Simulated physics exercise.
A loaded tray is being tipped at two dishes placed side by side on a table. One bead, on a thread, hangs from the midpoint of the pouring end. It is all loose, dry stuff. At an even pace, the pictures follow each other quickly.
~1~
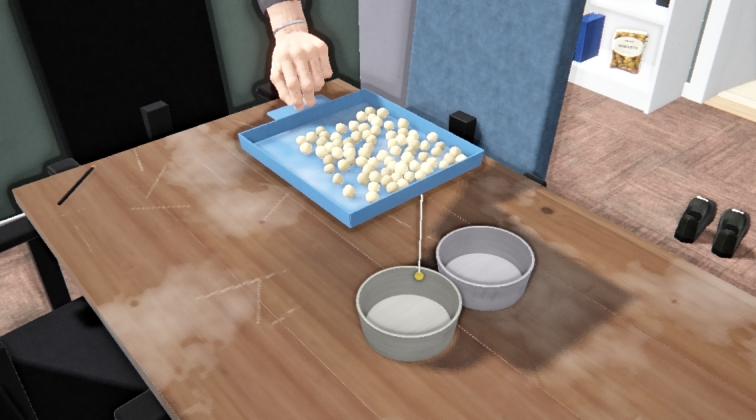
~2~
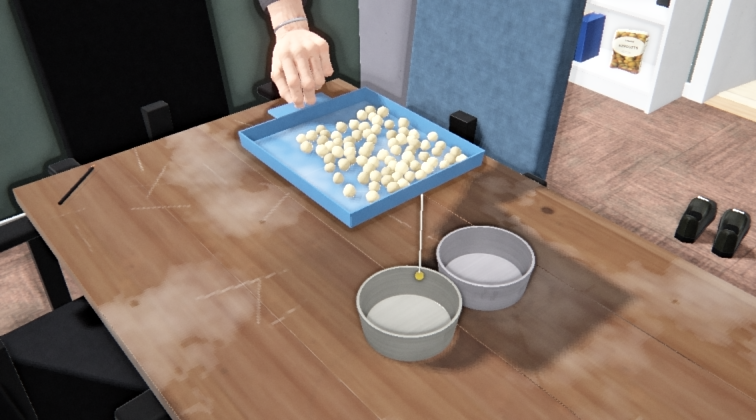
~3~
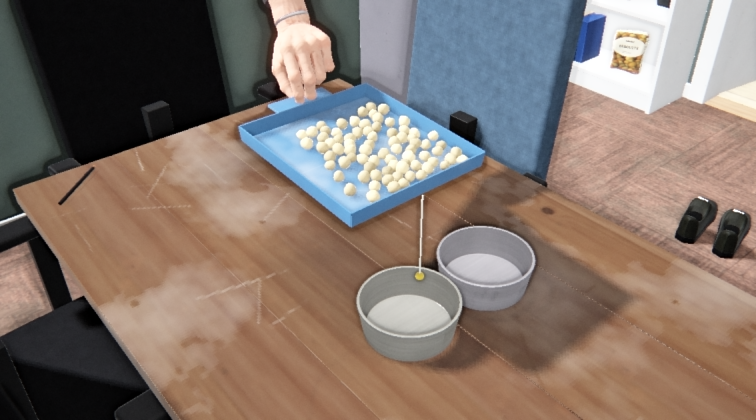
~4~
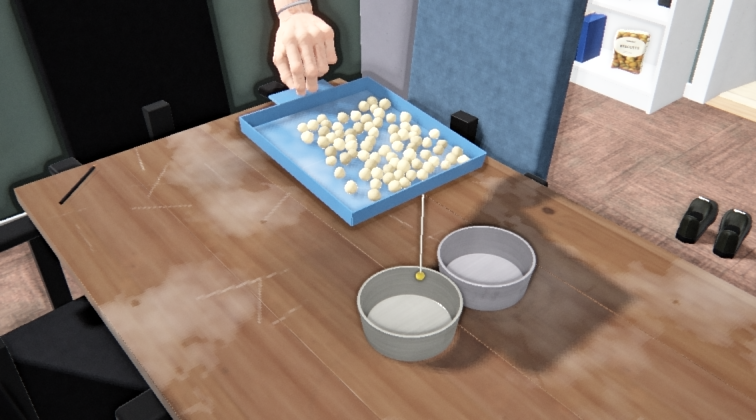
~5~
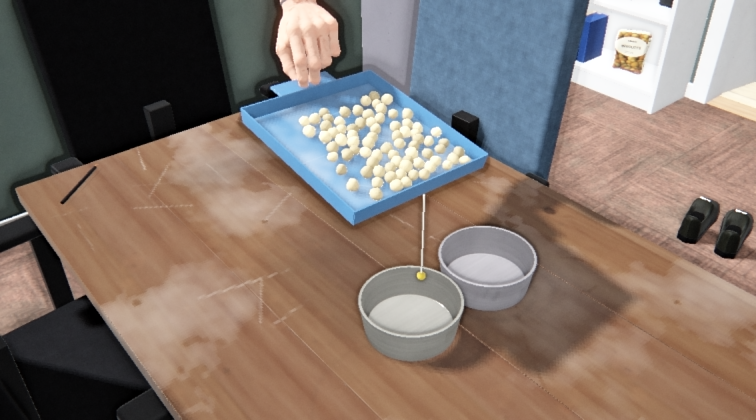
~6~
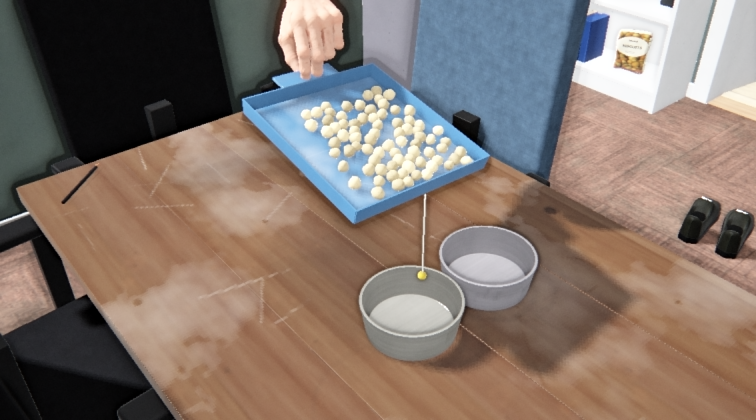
On a wooden table, a hand slowly raising the back of a blue tray of round, pale nuts above two grey dishes.
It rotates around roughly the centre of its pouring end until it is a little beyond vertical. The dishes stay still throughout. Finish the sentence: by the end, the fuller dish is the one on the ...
... right.
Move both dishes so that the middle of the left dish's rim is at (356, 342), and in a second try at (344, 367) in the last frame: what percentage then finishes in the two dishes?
In order: 40 percent, then 30 percent.
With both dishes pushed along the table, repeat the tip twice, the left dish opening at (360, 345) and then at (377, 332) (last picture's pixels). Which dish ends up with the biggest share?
Results - the dish on the right side first, the dish on the right side second.
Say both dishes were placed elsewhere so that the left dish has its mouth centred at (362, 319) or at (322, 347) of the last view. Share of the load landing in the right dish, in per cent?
First position: Some 40 %; second position: Some 10 %.
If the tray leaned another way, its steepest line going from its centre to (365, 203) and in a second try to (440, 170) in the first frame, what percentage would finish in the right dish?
First case about 0 percent; second case about 80 percent.
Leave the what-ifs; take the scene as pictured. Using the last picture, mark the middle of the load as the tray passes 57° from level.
Somewhere around pixel (433, 146) in the last picture.
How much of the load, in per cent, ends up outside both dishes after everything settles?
I'd put it close to 40 per cent.
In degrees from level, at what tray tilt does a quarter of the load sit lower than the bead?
Roughly 110 degrees of tilt.
Soon, tray tipped steeply; all on the tray.
A while on, tray tipped right over; all on the tray.
Towards the end, tray tipped past a quarter turn; a small part in the left dish; about half in the right dish; about a third outside both.
Finally, tray tipped past a quarter turn; a small part in the left dish; about half in the right dish; about a third outside both.
